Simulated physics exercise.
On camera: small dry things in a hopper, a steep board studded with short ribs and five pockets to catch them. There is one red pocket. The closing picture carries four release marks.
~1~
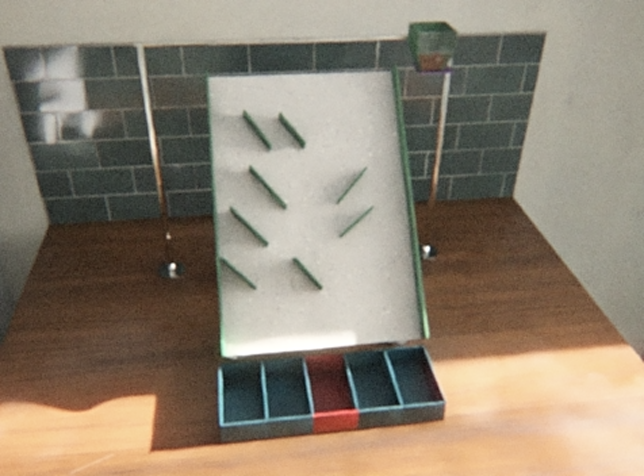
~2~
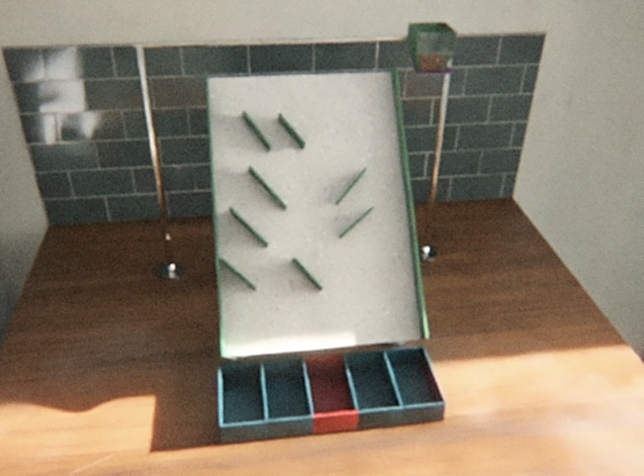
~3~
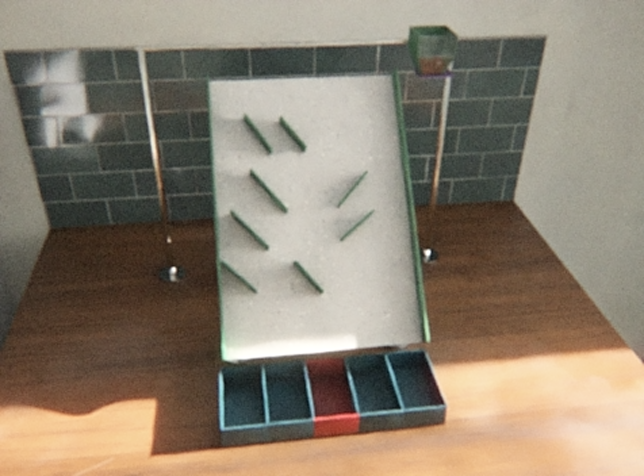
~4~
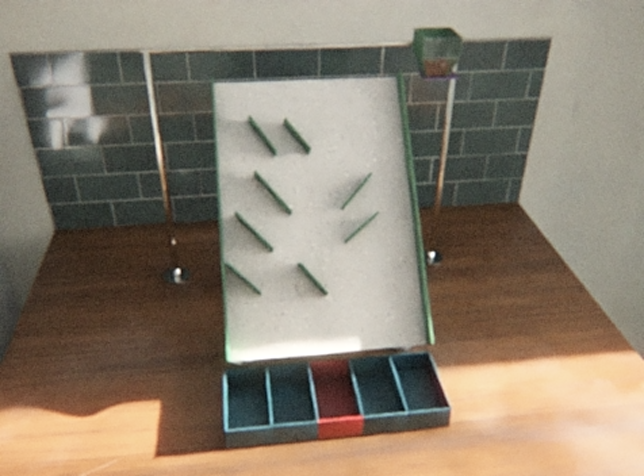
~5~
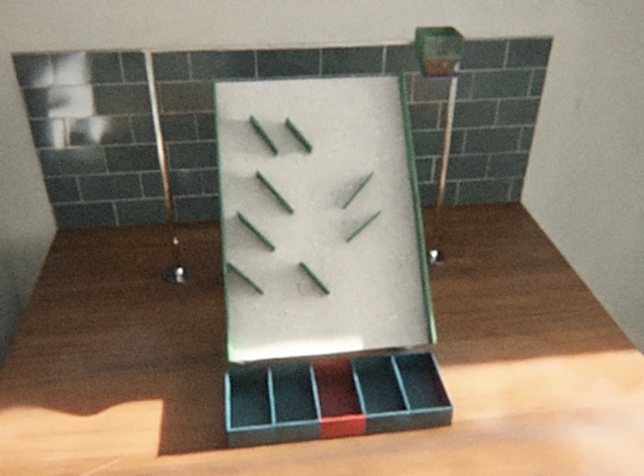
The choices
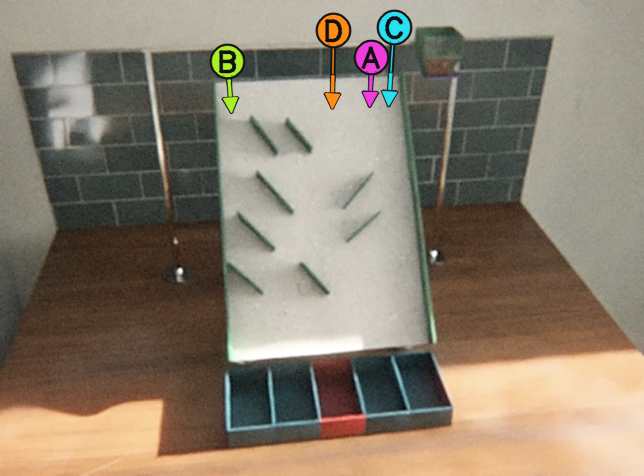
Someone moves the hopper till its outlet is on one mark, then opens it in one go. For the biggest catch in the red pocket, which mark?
Choose B.
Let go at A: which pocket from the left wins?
It is the fifth one.
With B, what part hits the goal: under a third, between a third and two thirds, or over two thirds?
It is between a third and two thirds.
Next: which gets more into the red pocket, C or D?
It is D.
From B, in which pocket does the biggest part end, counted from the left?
The third.
On the marked copy, mark A meets the board at (369, 101); mark B meets the board at (231, 107); mark C meets the board at (388, 100); mark D meets the board at (332, 103).
With A, a small part in the red pocket, most in other pockets, a small part outside the box.
With B, about a third in the red pocket, about half in other pockets, a small part outside the box.
With C, none in the red pocket, most in other pockets, about a quarter outside the box.
With D, a small part in the red pocket, most in other pockets, a small part outside the box.
